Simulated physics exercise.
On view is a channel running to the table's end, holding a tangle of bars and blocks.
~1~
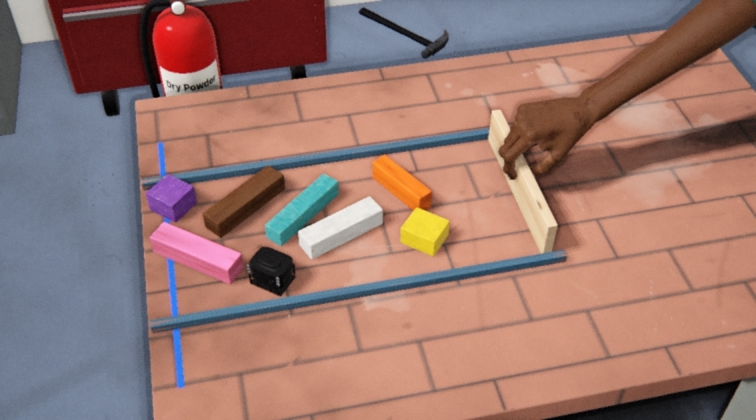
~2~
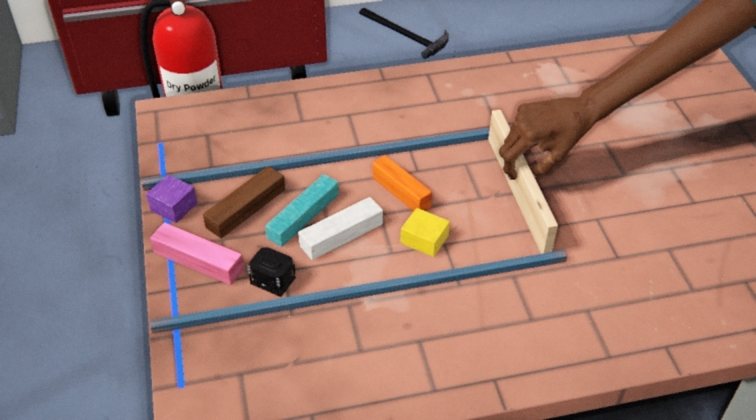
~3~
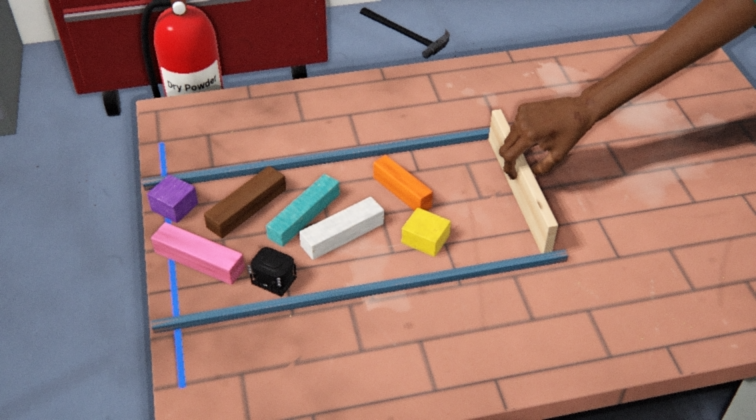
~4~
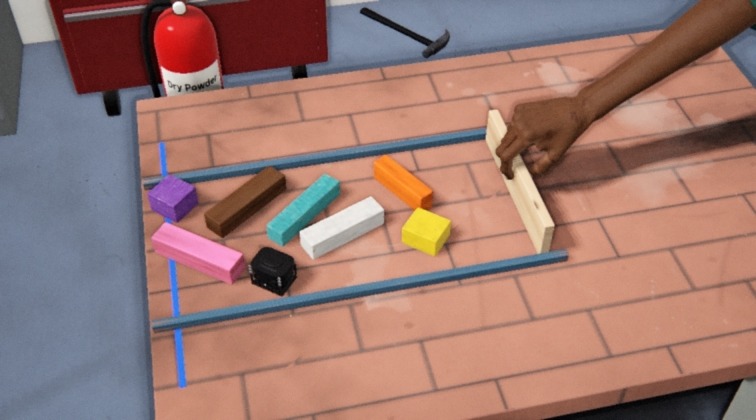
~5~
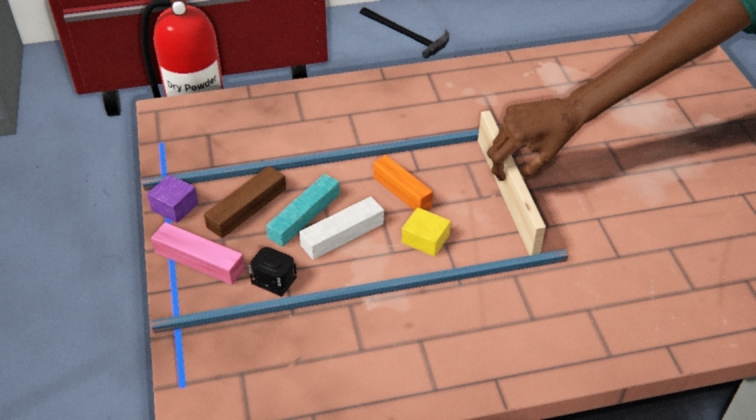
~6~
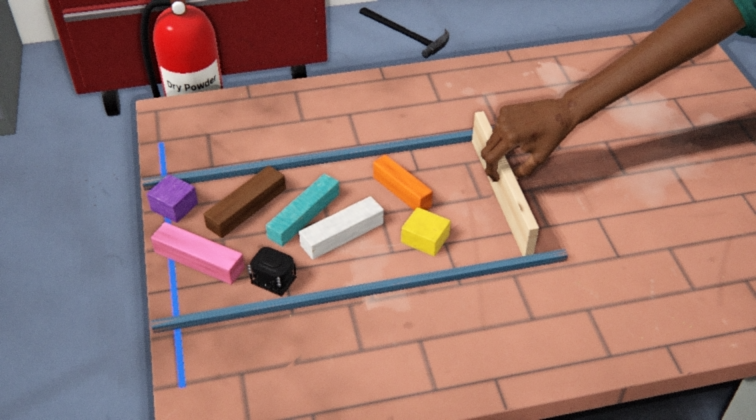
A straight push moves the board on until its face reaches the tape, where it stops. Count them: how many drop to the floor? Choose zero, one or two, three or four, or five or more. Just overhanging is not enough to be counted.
Five or more.
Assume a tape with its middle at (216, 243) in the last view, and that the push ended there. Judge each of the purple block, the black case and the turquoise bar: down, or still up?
OK, so the purple block comes off, the black case stays where it is, and the turquoise bar? It stays where it is.
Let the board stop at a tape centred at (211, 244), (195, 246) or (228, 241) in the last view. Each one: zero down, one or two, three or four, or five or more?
Taken in the order given: Either one or two, five or more, just one or two.
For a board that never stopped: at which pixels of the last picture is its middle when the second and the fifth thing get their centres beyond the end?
About (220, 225), then (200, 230).
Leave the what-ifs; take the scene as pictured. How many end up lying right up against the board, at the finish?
2 in contact.
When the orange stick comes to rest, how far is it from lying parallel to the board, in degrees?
Roughly 0°.
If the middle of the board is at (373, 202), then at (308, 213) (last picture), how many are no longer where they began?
Tally at point one: 3; at point two: 7.
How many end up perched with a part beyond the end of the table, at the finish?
1.
Soon after, none off yet; purple block at rest near (173, 199); pink stick at rest near (198, 253); brown stick at rest near (246, 201).
After that, none off yet; purple block at rest near (173, 199); pink stick moving near (189, 259); brown stick moving near (241, 199).
And then, one off so far; purple block displaced about its own width near (143, 199); pink stick on its way down near (121, 346); brown stick displaced about its own width near (167, 210).
In the end, the number that fall off is five or more; gone, white bar, turquoise bar, black case, brown stick, pink stick and purple block.
